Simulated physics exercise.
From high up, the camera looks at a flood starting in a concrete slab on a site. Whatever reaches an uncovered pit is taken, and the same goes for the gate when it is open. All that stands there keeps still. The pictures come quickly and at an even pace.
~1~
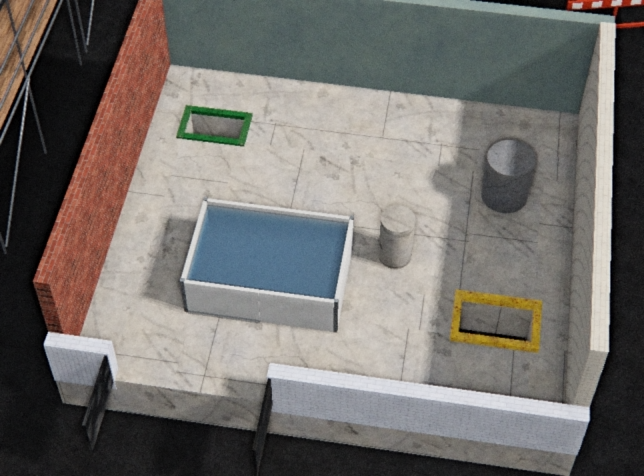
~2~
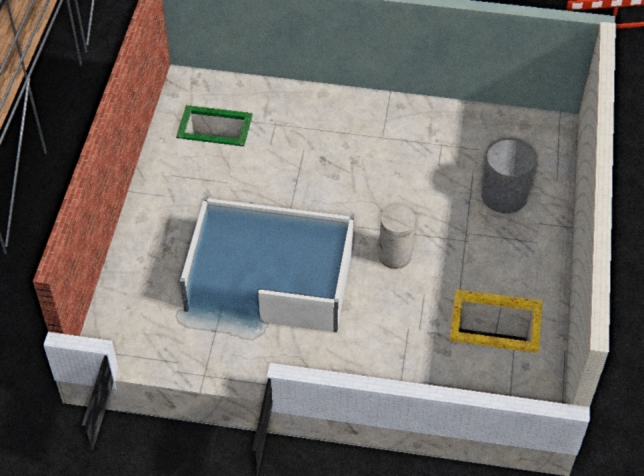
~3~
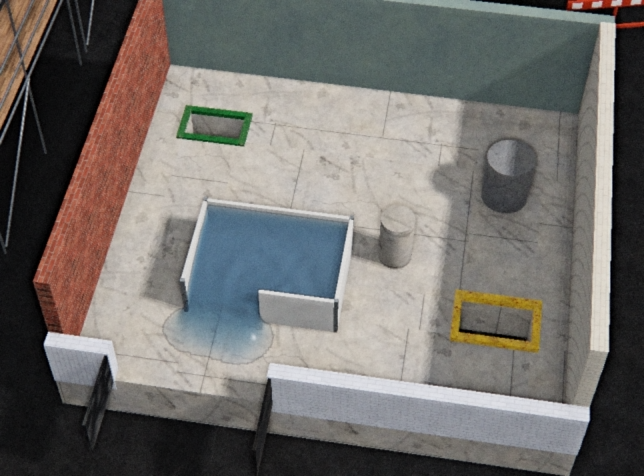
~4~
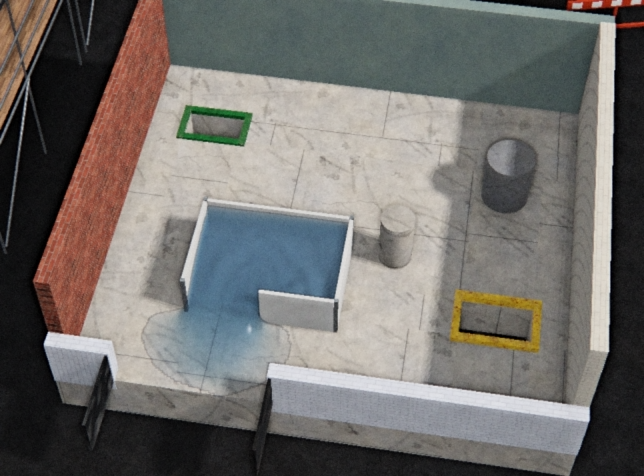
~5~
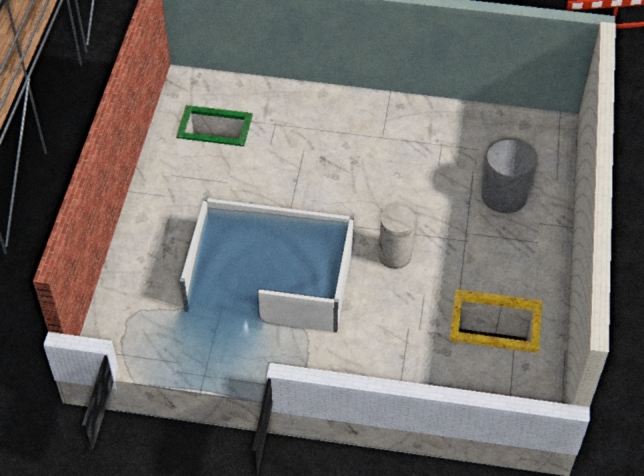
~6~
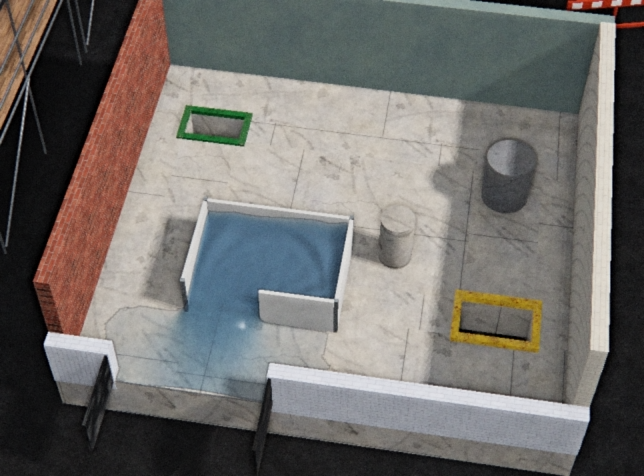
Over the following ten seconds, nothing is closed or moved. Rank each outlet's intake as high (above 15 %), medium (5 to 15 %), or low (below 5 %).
Intake: The gate is high; the green pit is low; the yellow pit is low.
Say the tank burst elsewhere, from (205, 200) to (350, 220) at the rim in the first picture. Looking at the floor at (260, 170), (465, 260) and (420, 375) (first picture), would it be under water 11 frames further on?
The first would be drenched, the second still unwetted and the third still unwetted.
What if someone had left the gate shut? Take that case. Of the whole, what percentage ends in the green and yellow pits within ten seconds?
Percent to green: 12, percent to yellow: 2.
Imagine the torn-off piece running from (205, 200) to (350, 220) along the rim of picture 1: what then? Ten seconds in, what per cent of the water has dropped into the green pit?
That would be green at 15 percent.
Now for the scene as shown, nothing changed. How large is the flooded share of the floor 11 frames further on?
Roughly 15 percent.
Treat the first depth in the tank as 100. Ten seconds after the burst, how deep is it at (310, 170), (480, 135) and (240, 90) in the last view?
Around 2, 0 and 0 %.
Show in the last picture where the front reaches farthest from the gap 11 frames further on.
My guess would be about (490, 420).
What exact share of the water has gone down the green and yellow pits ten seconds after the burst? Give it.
The first comes to roughly 0 percent, the second to roughly 0 percent.
A moment on, water covers 10 % of the floor; the gate 18 %, the green pit 0 %, the yellow pit 0 %.
Next, water covers 15 % of the floor; the gate 34 %, the green pit 0 %, the yellow pit 0 %.
Then, water covers 20 % of the floor; the gate 51 %, the green pit 0 %, the yellow pit 0 %.
Later, water covers 25 % of the floor; the gate 66 %, the green pit 0 %, the yellow pit 0 %.
In the end, water covers 25 % of the floor; the gate 77 %, the green pit 0 %, the yellow pit 0 %.
